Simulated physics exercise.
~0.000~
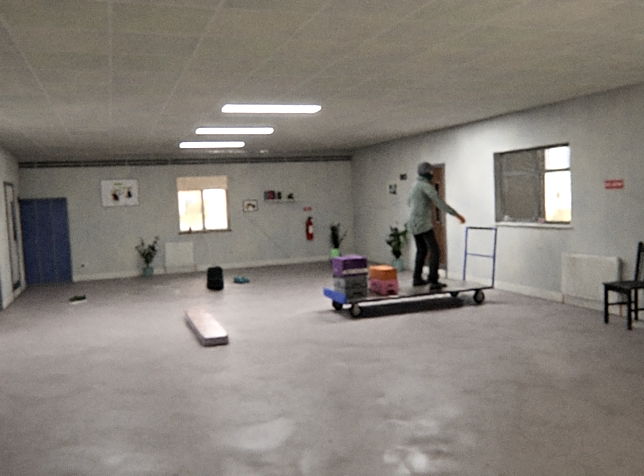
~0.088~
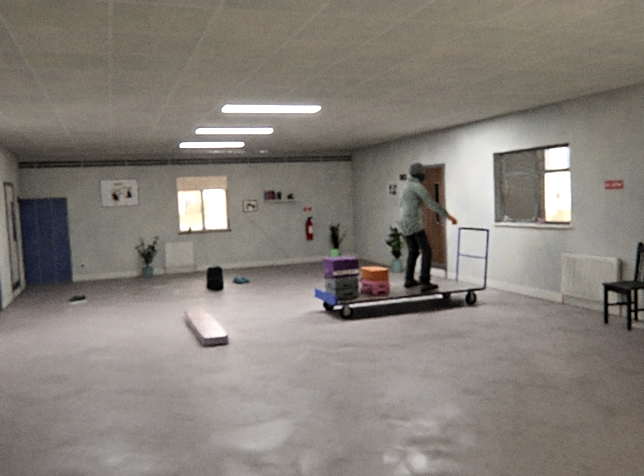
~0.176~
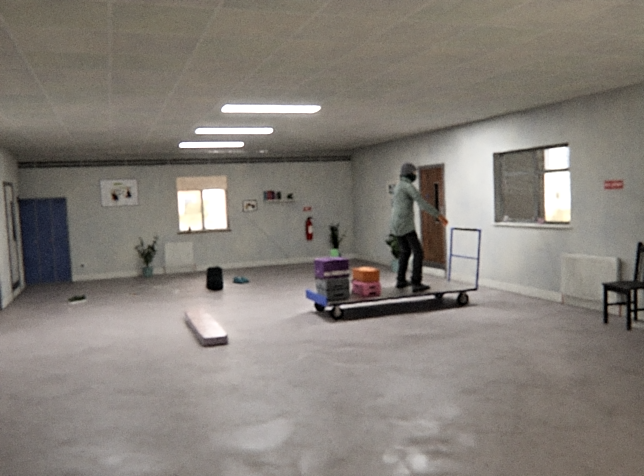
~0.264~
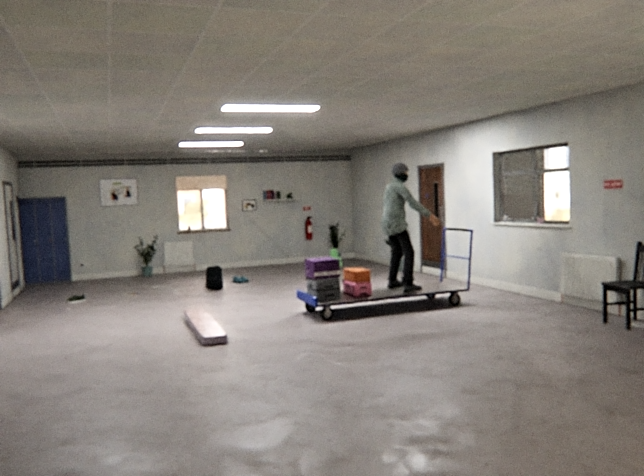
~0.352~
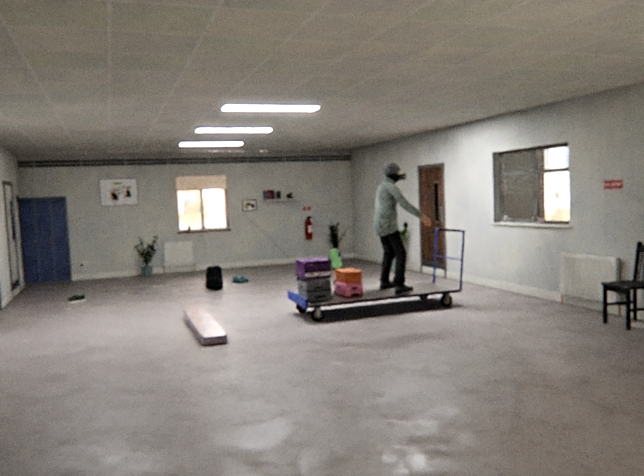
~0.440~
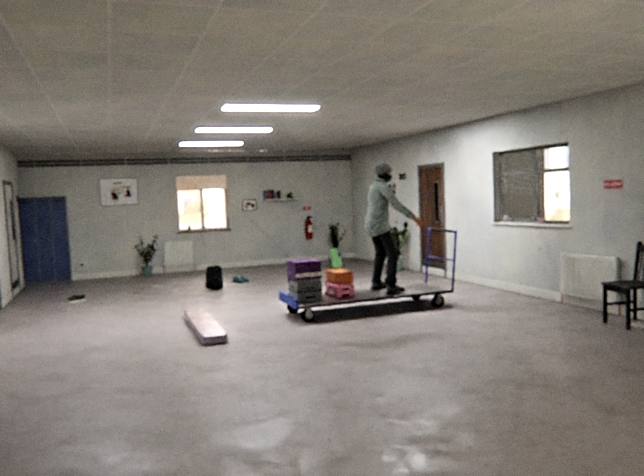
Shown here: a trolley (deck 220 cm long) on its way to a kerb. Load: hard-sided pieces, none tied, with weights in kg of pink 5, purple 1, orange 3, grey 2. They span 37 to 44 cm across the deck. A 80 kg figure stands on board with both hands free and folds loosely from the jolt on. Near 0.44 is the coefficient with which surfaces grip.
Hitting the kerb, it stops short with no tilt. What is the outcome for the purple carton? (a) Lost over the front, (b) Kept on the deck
Answer: A.
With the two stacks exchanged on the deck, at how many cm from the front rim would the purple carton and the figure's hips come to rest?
In that case the purple one ends 50 cm past the front rim, while the hips stay 90 cm behind it.
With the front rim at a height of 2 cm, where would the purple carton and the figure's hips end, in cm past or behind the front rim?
Purple 60 past, hips 100 behind.
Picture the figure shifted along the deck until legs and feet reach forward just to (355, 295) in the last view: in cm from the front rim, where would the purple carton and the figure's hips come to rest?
In that case purple 60 past, hips 20 behind.
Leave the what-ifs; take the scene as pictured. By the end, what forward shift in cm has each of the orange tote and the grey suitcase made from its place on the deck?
Forward shift, cm - orange: 25; grey: 5.
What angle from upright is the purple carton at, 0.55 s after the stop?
Tilt from vertical: Around 80°.
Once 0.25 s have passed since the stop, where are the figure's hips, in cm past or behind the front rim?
Around 90 cm short of the front rim.
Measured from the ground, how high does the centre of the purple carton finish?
10 cm.
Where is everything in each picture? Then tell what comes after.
In the first frame, purple carton (350, 266), grey suitcase (351, 285), rim corner (346, 302); 168 cm still to roll.
In the second frame, purple carton (341, 267), grey suitcase (342, 286), rim corner (336, 303); 155 cm still to roll.
In the third frame, purple carton (332, 268), grey suitcase (333, 287), rim corner (327, 304); 143 cm still to roll.
In the fourth frame, purple carton (322, 268), grey suitcase (323, 288), rim corner (317, 305); 130 cm still to roll.
In the fifth frame, purple carton (313, 269), grey suitcase (314, 288), rim corner (307, 306); 117 cm still to roll.
In the sixth frame, purple carton (304, 269), grey suitcase (305, 289), rim corner (297, 306); 105 cm still to roll. Speed about 1.4 m/s.
Impact comes at 1.17 s.
After 1.42 s the purple carton is 1 cm behind the rim, tilted 10°, near (205, 278) in the last picture's view.
After 1.72 s the purple carton is 22 cm past the rim, tilted 75°, near (187, 297) in the last picture's view.
After 2.17 s the purple carton is 77 cm past the rim, tilted 180°, near (142, 325) in the last picture's view.
At rest, 3.1 s, past the rim, purple carton; behind it, pink suitcase, orange tote, grey suitcase and the figure's hips.
